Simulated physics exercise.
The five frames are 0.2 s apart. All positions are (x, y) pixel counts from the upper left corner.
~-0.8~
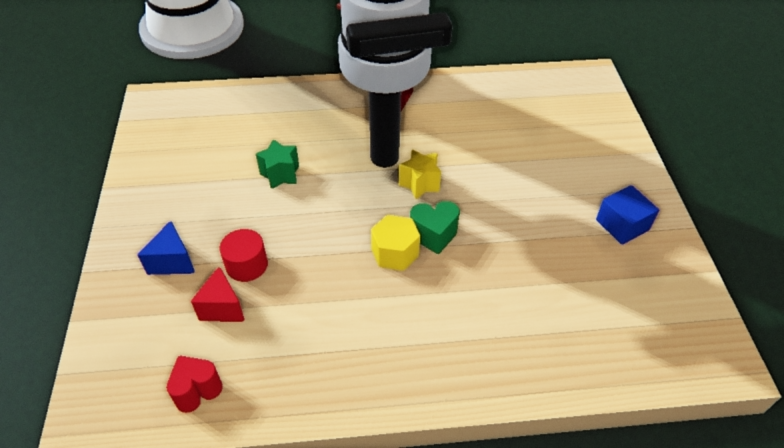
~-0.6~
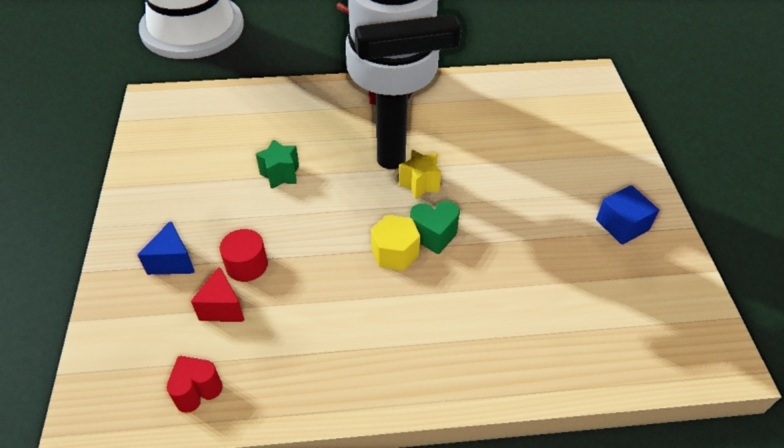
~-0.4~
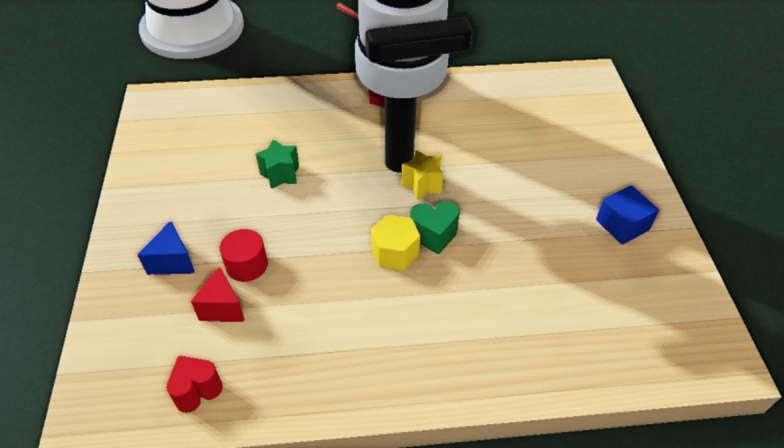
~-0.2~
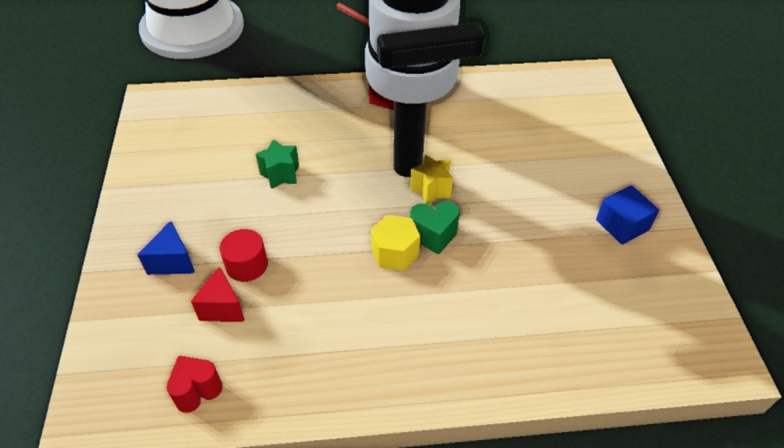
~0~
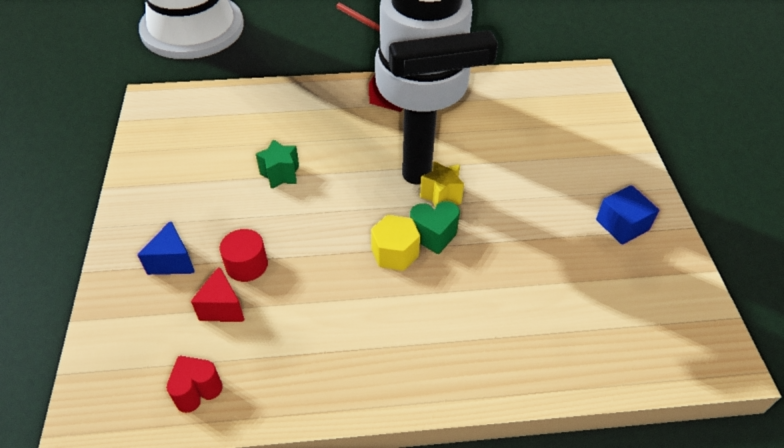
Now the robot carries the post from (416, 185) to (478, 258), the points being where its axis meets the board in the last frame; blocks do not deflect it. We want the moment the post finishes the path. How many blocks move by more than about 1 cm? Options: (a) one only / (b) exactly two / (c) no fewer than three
The one that fits is b, exactly two.
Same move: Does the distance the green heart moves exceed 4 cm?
No, it doesn't check out.
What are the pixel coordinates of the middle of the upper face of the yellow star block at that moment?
My best guess is (482, 196).
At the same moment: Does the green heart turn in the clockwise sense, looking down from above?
It seems so.
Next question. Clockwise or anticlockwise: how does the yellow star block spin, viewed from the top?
Counterclockwise rotation.
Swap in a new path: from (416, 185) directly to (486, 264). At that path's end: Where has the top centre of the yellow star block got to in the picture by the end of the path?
At roughly (483, 197).
The first path, step by step. One third of the way, post (437, 198); yellow star block (468, 189), turned 25° anticlockwise.
Two thirds of the way, post (458, 223); green heart (440, 232), turned 45° clockwise; yellow star block (481, 196), turned 70° anticlockwise.
At the end, post (480, 249); yellow hexagonal block not moved; green heart (443, 238), turned 75° clockwise; yellow star block (482, 196), turned 75° anticlockwise.
